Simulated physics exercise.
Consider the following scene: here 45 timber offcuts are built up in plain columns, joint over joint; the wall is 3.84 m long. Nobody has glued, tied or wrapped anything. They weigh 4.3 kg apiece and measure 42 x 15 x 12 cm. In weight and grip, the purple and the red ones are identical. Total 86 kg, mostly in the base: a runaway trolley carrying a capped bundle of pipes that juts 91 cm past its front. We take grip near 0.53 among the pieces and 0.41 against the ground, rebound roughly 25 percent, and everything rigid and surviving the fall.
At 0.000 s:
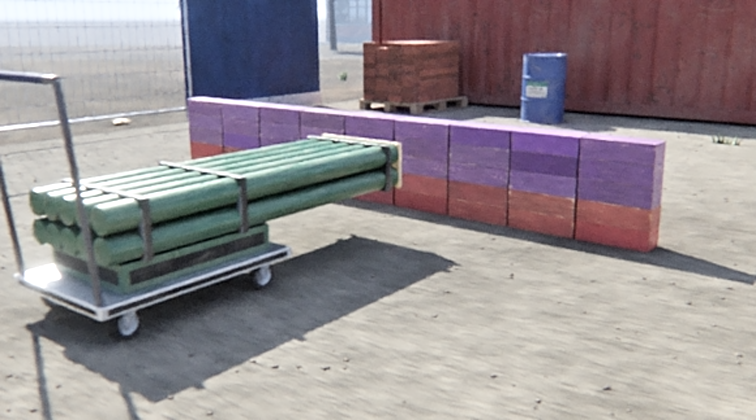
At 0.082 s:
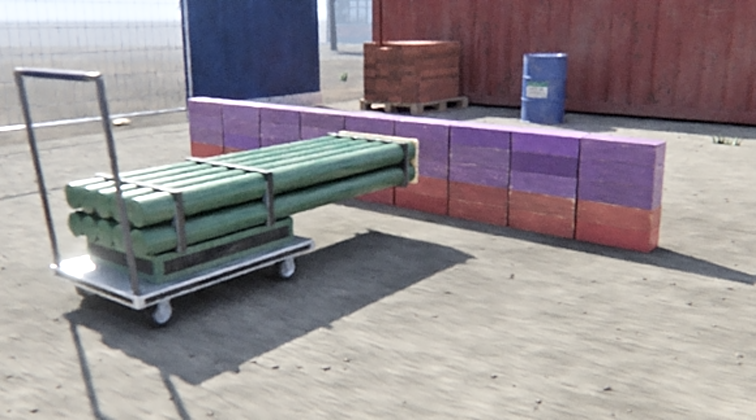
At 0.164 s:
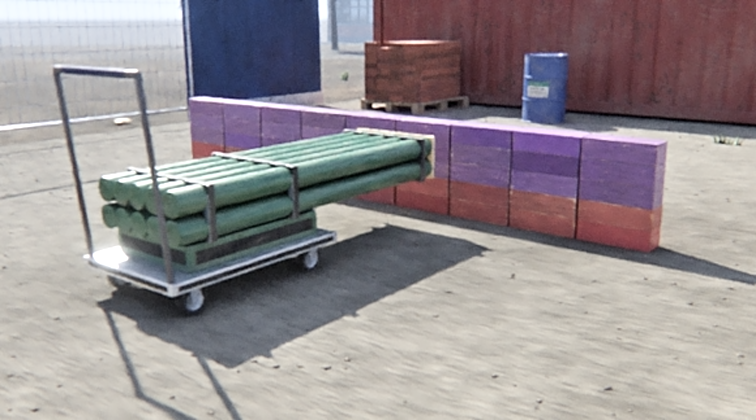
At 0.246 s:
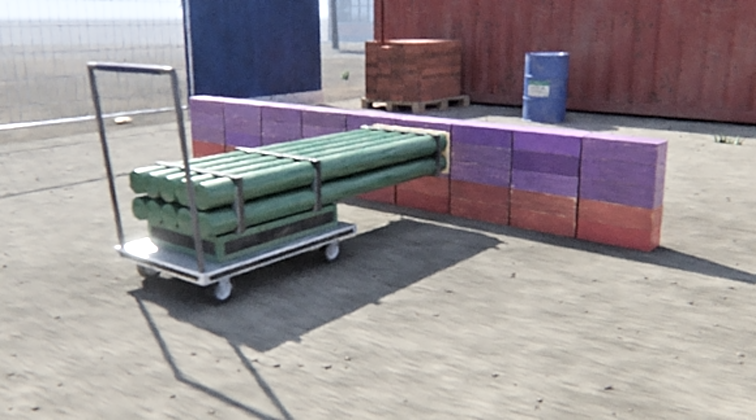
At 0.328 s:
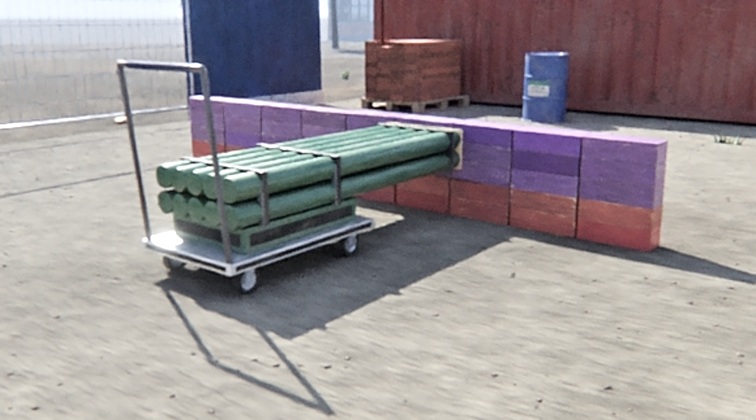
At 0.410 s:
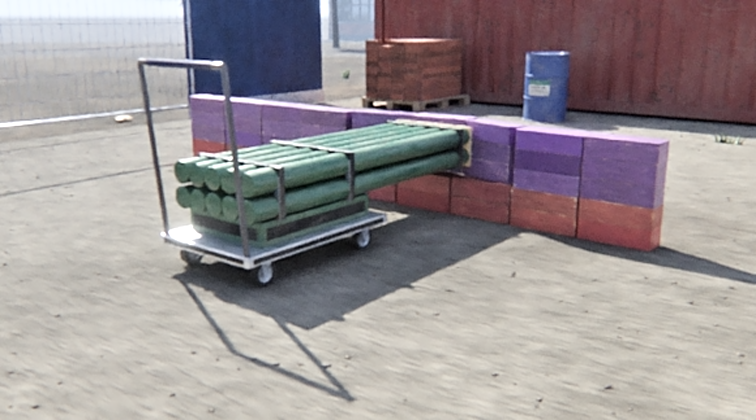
To begin with, a flat trolley stacked with long green poles stands left of a low wall of purple and red blocks. The trolley rolls rightward, closing the gap until the pole ends meet the wall, then pushes on slightly, nudging some purple blocks out of line.
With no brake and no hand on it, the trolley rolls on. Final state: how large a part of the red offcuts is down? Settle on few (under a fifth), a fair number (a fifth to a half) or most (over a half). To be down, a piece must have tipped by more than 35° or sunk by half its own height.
Verdict: Few.
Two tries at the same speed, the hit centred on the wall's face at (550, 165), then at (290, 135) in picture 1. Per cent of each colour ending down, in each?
Red 10 then 10, purple 30 then 20 per cent.
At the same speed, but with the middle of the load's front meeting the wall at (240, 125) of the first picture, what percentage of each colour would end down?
For red it's 10 per cent, for purple 30 per cent.
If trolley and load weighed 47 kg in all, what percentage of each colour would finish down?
For red it's 0, for purple it's 30 in a hundred.
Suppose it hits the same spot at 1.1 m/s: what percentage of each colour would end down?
Down at the end: Red 30 per cent, purple 30 per cent.
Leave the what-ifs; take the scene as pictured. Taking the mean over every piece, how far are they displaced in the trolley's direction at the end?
About 20 cm on average.
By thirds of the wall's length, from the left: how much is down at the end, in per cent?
Left third 0 percent, middle third 50 percent, right third 20 percent.
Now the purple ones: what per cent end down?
Purple: 30 per cent.
By 0.48 s, load 20 cm past the wall's line, still rolling; none of the 18 red offcuts down (2 of 45 in all colours); top red offcut unmoved; top purple offcut tilted 9°.
By 0.66 s, load 41 cm past the wall's line, still rolling; none of the 18 red offcuts down (9 of 45 in all colours); top red offcut unmoved; top purple offcut tilted 41°, 14 cm lower.
By 1.04 s, load 82 cm past the wall's line, still rolling; none of the 18 red offcuts down (9 of 45 in all colours); top red offcut unmoved; top purple offcut tilted 73°, 43 cm lower.
By 1.48 s, load 1.16 m past the wall's line, still rolling; 1 of the 18 red offcuts down (10 of 45 in all colours); top red offcut unmoved; top purple offcut on its side.
When it is over (2.2 s), load 1.29 m past the wall's line, stopped; 1 of the 18 red offcuts down (10 of 45 in all colours); top red offcut unmoved; top purple offcut on its side. That is 6 per cent. In pixels of the last frame, middles, top red offcut near (331, 165), top purple offcut near (430, 165).
